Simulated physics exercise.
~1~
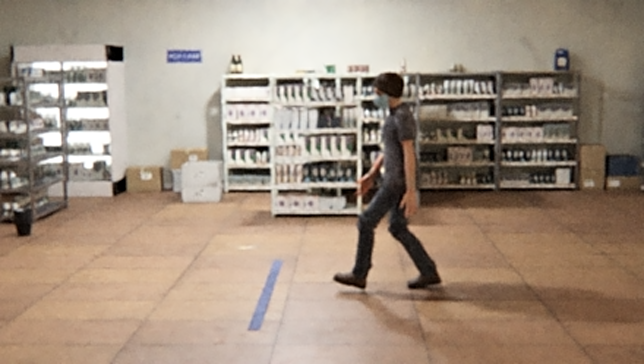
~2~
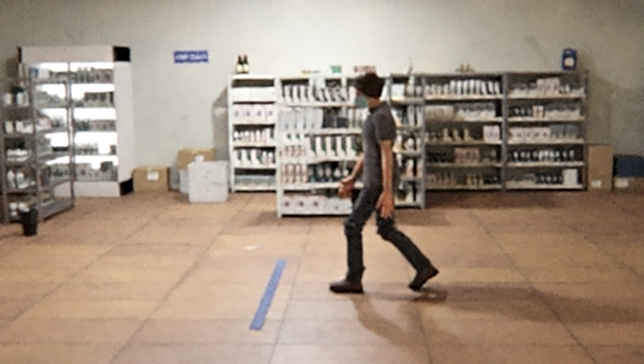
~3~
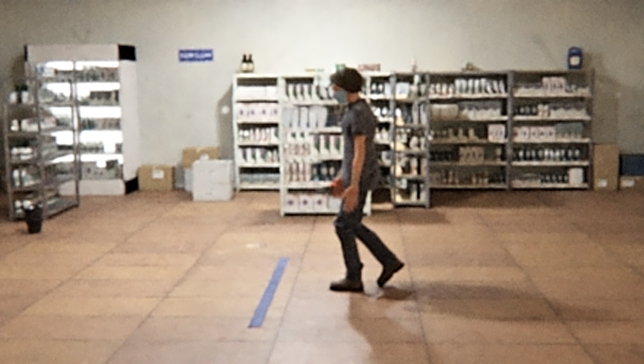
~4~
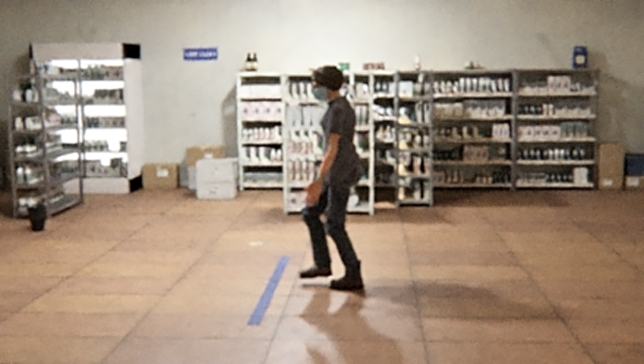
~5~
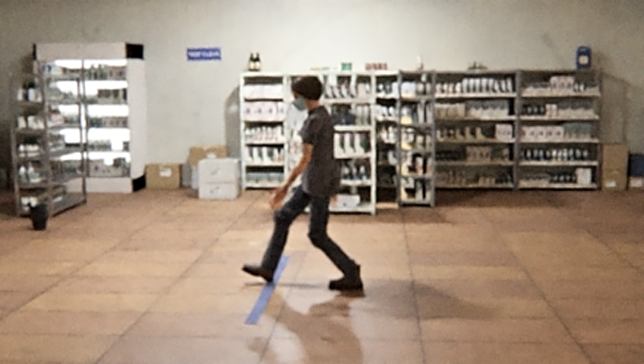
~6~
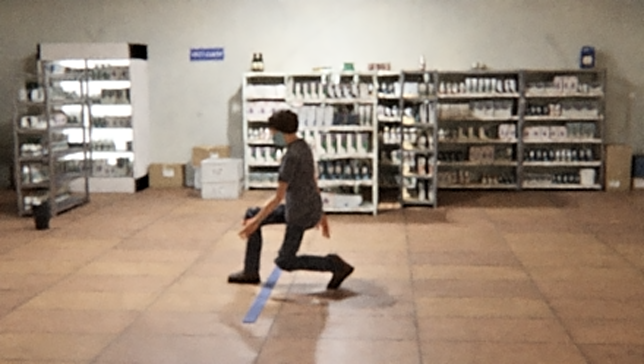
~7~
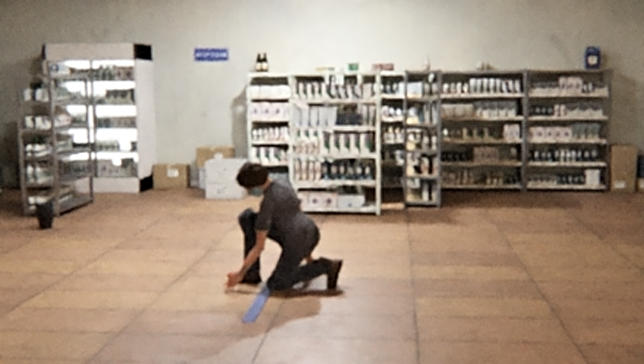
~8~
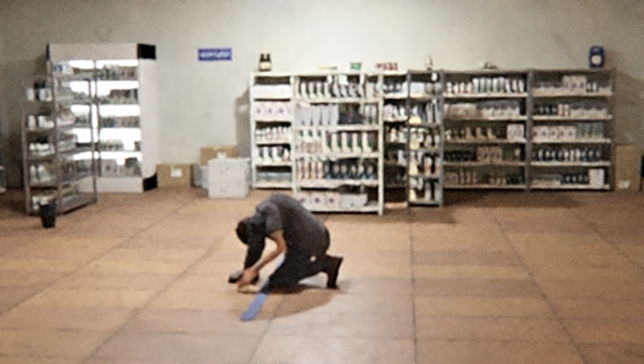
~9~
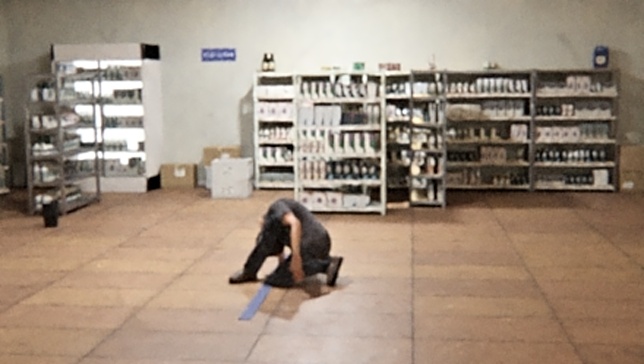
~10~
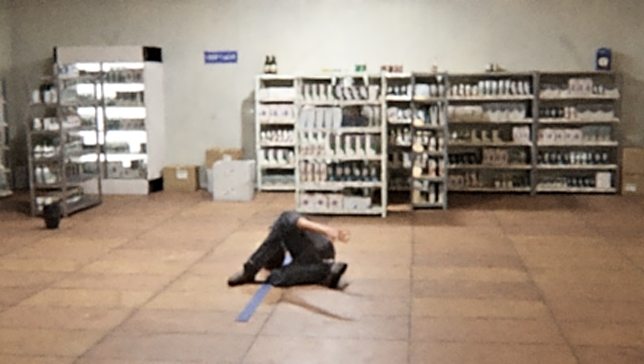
A shopper in a dark grey shirt, dark trousers and a face mask walks leftward across the brown tiled floor of a shop, seen from the side by a slowly drifting camera. Stocked shelves line the pale wall behind, with a lit white display case at left, a small blue sign and some boxes. Nearing a blue strip on the floor, the shopper strides, then sinks onto bent knees. The torso folds forward and the head drops low beside the strip. Finally the body crumples over and lies with legs bent, hips and chest short of the strip.
